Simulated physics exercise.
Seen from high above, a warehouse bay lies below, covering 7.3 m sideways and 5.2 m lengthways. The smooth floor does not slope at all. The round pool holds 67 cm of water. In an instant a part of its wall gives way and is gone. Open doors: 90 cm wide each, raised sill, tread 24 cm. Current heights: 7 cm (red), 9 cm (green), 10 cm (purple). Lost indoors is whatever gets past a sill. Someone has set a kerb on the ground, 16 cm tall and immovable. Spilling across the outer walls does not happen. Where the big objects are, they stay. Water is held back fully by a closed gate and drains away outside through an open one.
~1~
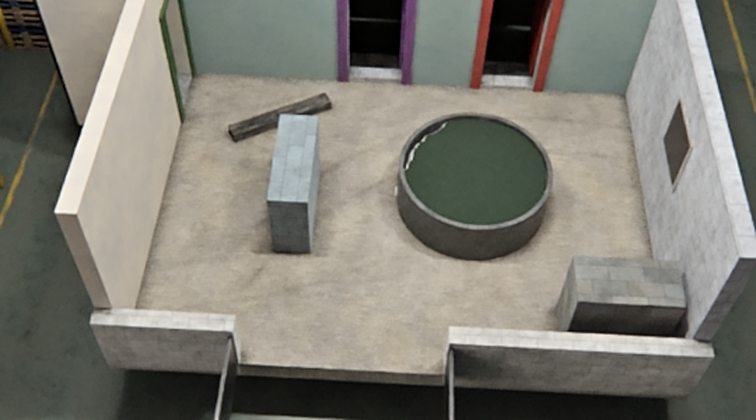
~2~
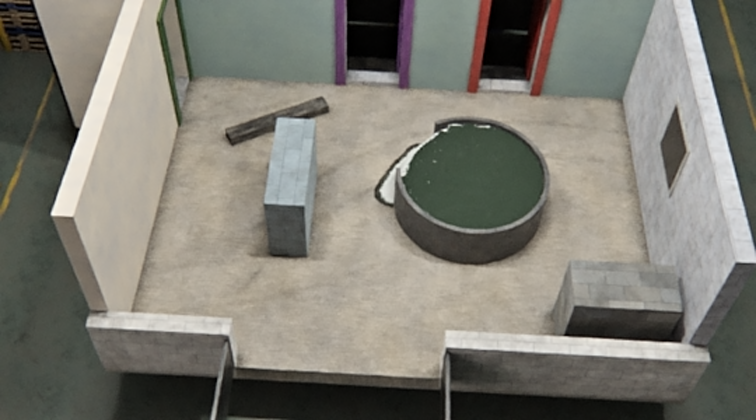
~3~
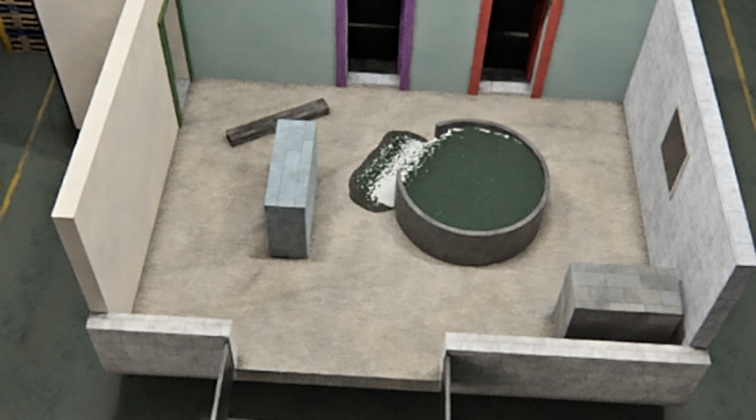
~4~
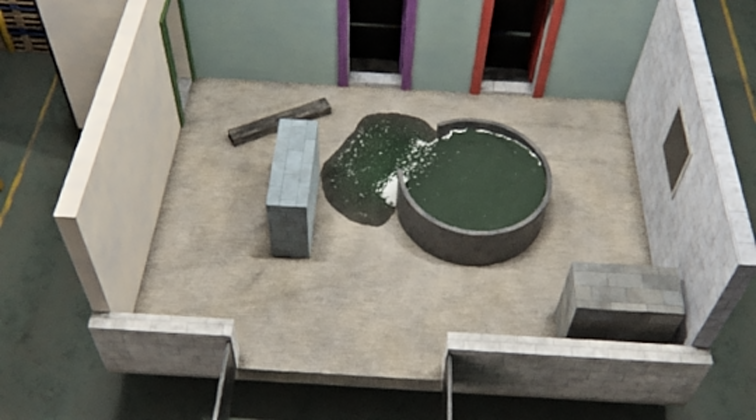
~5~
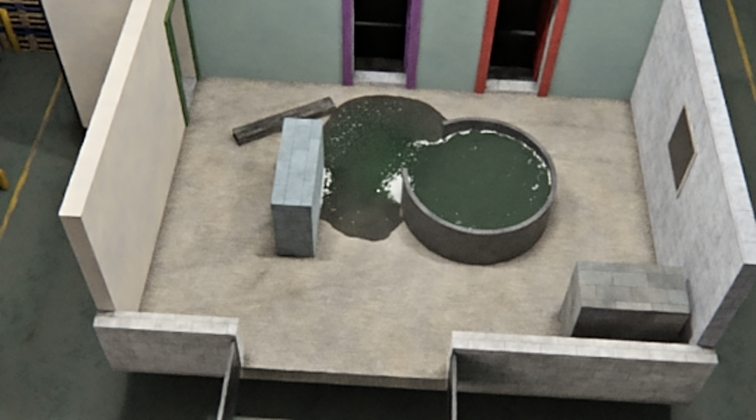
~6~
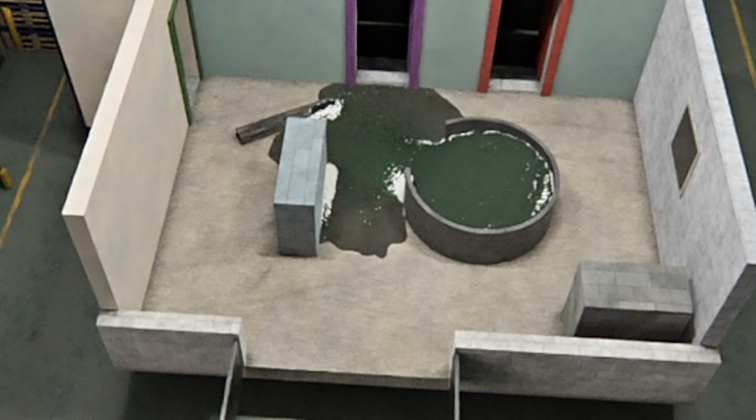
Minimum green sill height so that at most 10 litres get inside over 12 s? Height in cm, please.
Close to 24 cm.
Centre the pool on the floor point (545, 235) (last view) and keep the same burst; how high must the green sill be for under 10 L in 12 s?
A minimum of about 20 cm.
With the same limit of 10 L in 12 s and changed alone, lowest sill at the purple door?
Purple: Roughly 21 cm.
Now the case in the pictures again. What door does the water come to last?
The last one is the red door.
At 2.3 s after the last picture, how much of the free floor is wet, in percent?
Close to 50 per cent of it is wet.
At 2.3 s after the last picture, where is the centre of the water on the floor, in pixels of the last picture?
I'd say around (368, 177).
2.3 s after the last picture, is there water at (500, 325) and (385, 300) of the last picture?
So the first place you asked about stays free of liquid, while the second ends up drenched.
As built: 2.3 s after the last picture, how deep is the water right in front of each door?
In cm: Red 2, green 22, purple 17.
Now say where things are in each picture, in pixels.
In the first frame, the round pool at (475, 171) is whole and still, 67 cm deep; the green door at (178, 51) is dry.
In the second frame, the gap is at (409, 164), the front 0.3 m out at a hidden place; the back of the round pool holds 67 cm.
In the third frame, the gap is at (410, 168), the front 0.8 m out at (392, 137); the back of the round pool holds 67 cm.
In the fourth frame, water pours out at (412, 169) and has run 1.3 m, to (373, 119); about 7 cm deep outside, 67 cm at the back.
In the fifth frame, the front is at (345, 108), 1.8 m from the gap at (416, 167); 3.9 m2 of floor is wet, 65 cm left at the back.
In the sixth frame, the gap is at (419, 166), the front 2.3 m out at (324, 93); the back of the round pool holds 58 cm; the green door at (186, 54), 4.0 m from the gap, is still 1.7 m from the nearest water.
Then, 0.7 s after the last picture water covers 25 % of the floor, deepest (33 cm) near (329, 179); it has not reached the green door.
Then, 2.3 s after the last picture water covers 50 % of the floor, deepest (25 cm) near (199, 89); 22 cm at the green door, 84 litres in over its 9 cm sill.
Then, 11.3 s after the last picture water covers 95 % of the floor, deepest (8 cm) near (632, 373); 6 cm at the green door, 183 litres in over its 9 cm sill.
At the green door as built, the water peaked near 25 cm, 1.7 s after the last picture.
With a sill of 21 cm, 21 litres would have come in within the 12 s; with 28.5 cm, 2 litres. So under 10 litres takes about 24 cm.
